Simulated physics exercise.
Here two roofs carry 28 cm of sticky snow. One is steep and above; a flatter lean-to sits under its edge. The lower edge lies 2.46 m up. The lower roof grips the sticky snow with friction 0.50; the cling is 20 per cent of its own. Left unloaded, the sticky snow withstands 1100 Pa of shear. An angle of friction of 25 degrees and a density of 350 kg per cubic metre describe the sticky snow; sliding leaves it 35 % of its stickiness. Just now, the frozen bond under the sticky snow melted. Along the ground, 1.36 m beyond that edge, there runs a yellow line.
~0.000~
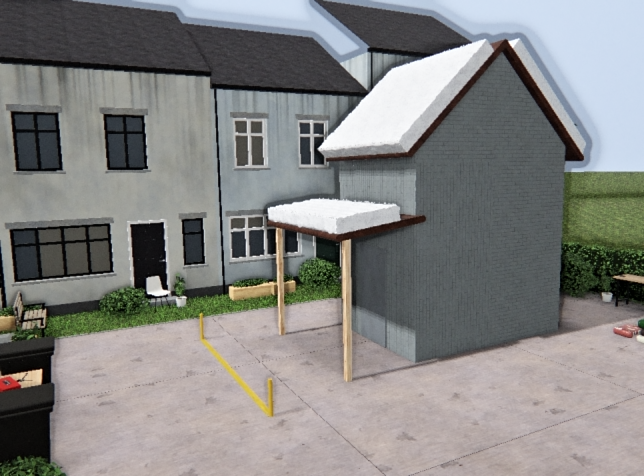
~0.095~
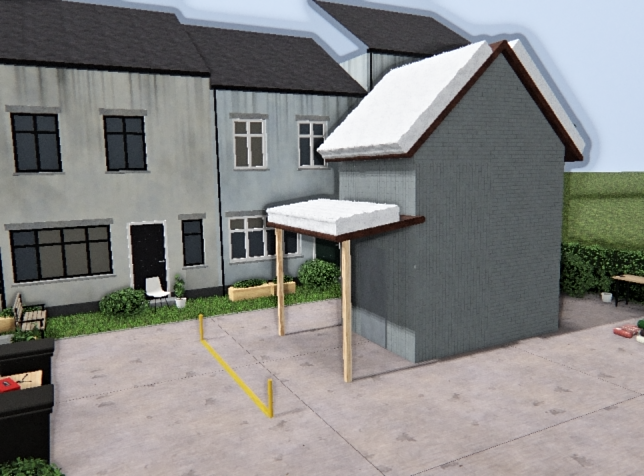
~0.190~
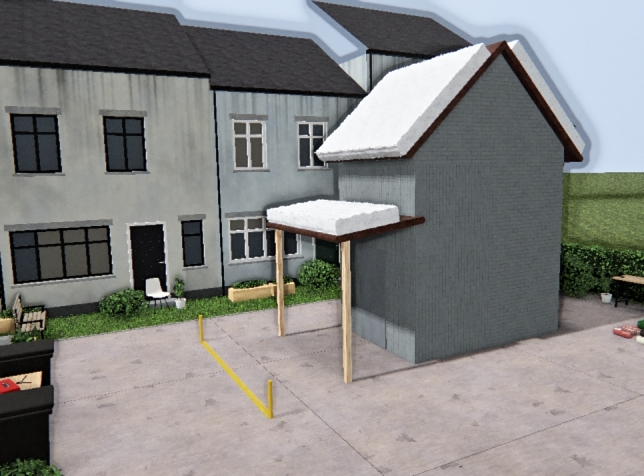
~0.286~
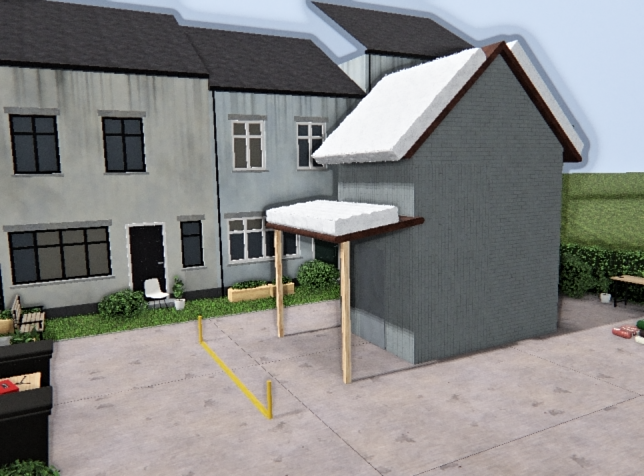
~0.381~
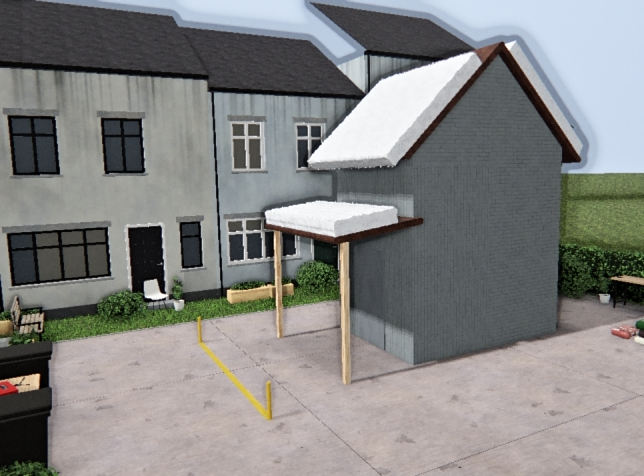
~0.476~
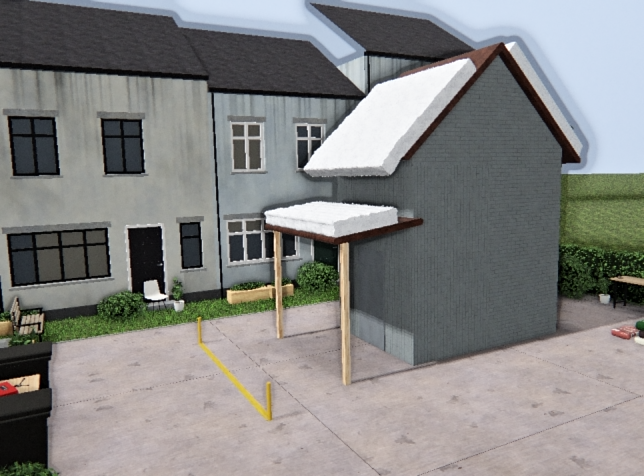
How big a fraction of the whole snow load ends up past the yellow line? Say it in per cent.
22 %.
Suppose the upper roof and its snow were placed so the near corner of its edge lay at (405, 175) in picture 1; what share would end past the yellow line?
4 %, roughly.
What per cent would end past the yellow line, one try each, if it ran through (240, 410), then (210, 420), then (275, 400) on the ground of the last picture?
One by one: 16 in a hundred, 6 in a hundred, 30 in a hundred.
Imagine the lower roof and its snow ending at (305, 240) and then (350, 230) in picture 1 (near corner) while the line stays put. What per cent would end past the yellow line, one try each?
I'd expect around 10 percent the first time and around 40 percent the second.
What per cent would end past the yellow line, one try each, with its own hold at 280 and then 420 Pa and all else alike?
It'd be some 45 percent the first time and some 45 percent the second.
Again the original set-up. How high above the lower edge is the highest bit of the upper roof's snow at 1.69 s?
0.7 m or thereabouts.
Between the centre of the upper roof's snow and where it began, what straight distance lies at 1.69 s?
3.6 m.
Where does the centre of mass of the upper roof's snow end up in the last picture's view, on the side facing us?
The middle sits at about (294, 335).
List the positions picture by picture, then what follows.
In the first picture, front end of the sticky snow at (406, 145).
In the second picture, front end of the sticky snow at (405, 145), its middle shifted 1.6 cm.
In the third picture, front end of the sticky snow at (403, 148), its middle shifted 6.5 cm, 2 % of it past the upper edge, in one piece.
In the fourth picture, front end of the sticky snow at (399, 157), its middle shifted 15 cm, 6 % of it past the upper edge, in one piece.
In the fifth picture, front end of the sticky snow at (394, 149), its middle shifted 27 cm, 11 % of it past the upper edge, in one piece.
In the sixth picture, front end of the sticky snow at (388, 160), its middle shifted 44 cm, 17 % of it past the upper edge, in one piece.
By 1.03 s, none is below the lower edge and 0 % is past the line.
By 1.69 s, 30 % is below the lower edge and 0 % is past the line.
By 2.34 s, 52 % is below the lower edge and 22 % is past the line.
By 3.00 s, 55 % is below the lower edge and 22 % is past the line.
By 3.80 s, at the end, 55 % is below the lower edge and 22 % is past the line.
